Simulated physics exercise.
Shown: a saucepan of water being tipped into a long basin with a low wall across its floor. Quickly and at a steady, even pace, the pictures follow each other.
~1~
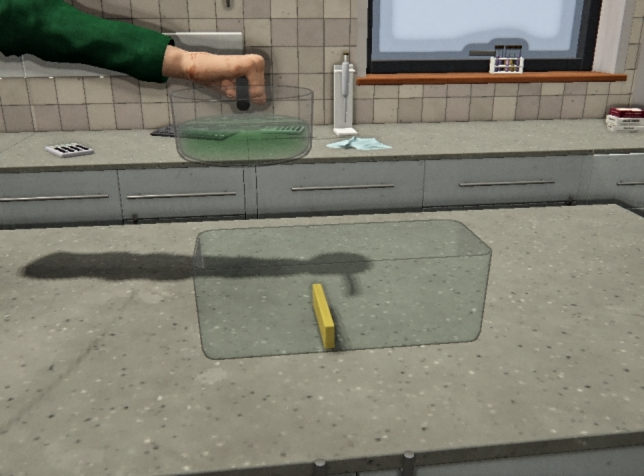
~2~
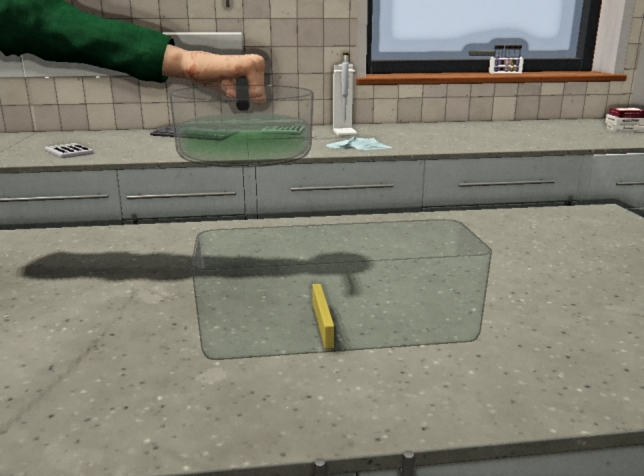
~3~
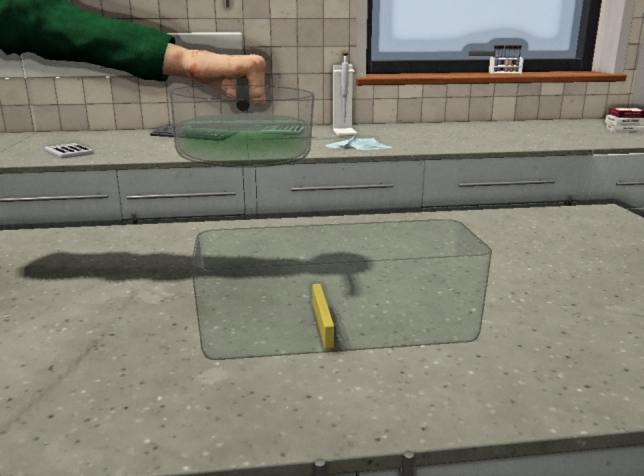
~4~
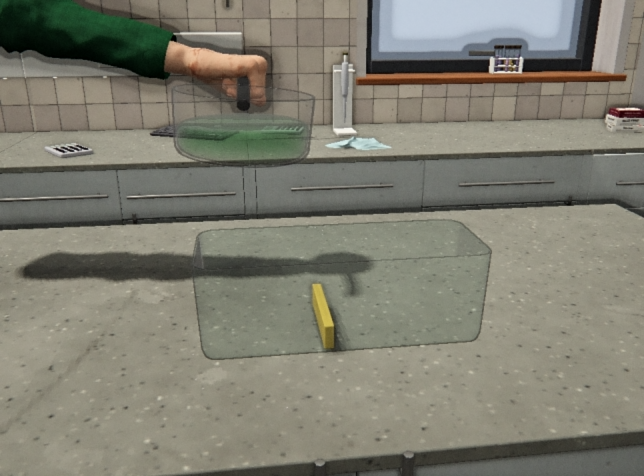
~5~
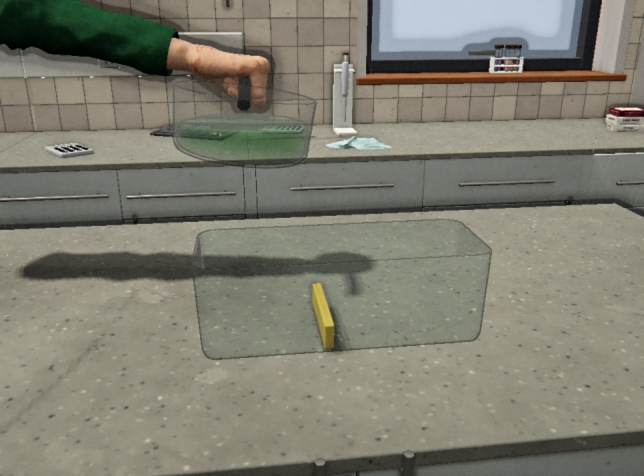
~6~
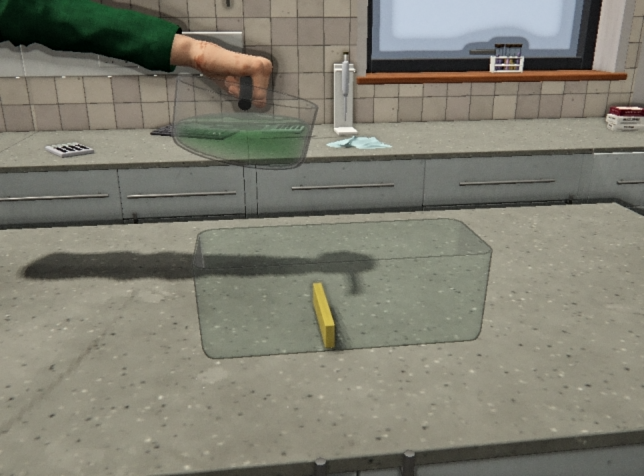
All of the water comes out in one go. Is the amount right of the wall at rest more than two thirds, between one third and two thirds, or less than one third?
Higher than two thirds.
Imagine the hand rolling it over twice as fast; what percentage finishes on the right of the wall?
About 60 %.
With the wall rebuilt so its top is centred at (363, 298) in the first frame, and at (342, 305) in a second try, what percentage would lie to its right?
30 per cent, then 60 per cent, roughly.
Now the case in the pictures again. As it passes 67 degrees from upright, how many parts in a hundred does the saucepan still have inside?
About 55 %.
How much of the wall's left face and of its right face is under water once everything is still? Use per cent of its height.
Close to 30 for the left and 60 for the right.
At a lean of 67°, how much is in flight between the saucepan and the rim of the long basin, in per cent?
It comes to around 30 per cent.
A moment on, the saucepan is tipped part way and 57 per cent is still to pour, 0 is left of the wall and 12 right of it.
Next, the saucepan is tipped right over and 7 per cent is still to pour, 12 is left of the wall and 73 right of it.
Then the saucepan is tipped right over and 0 per cent is still to pour, 23 is left of the wall and 77 right of it.
Later the saucepan is tipped right over and 0 per cent is still to pour, 25 is left of the wall and 75 right of it.
In the end 25 per cent lies left of the wall, 75 right of it and 1 outside.
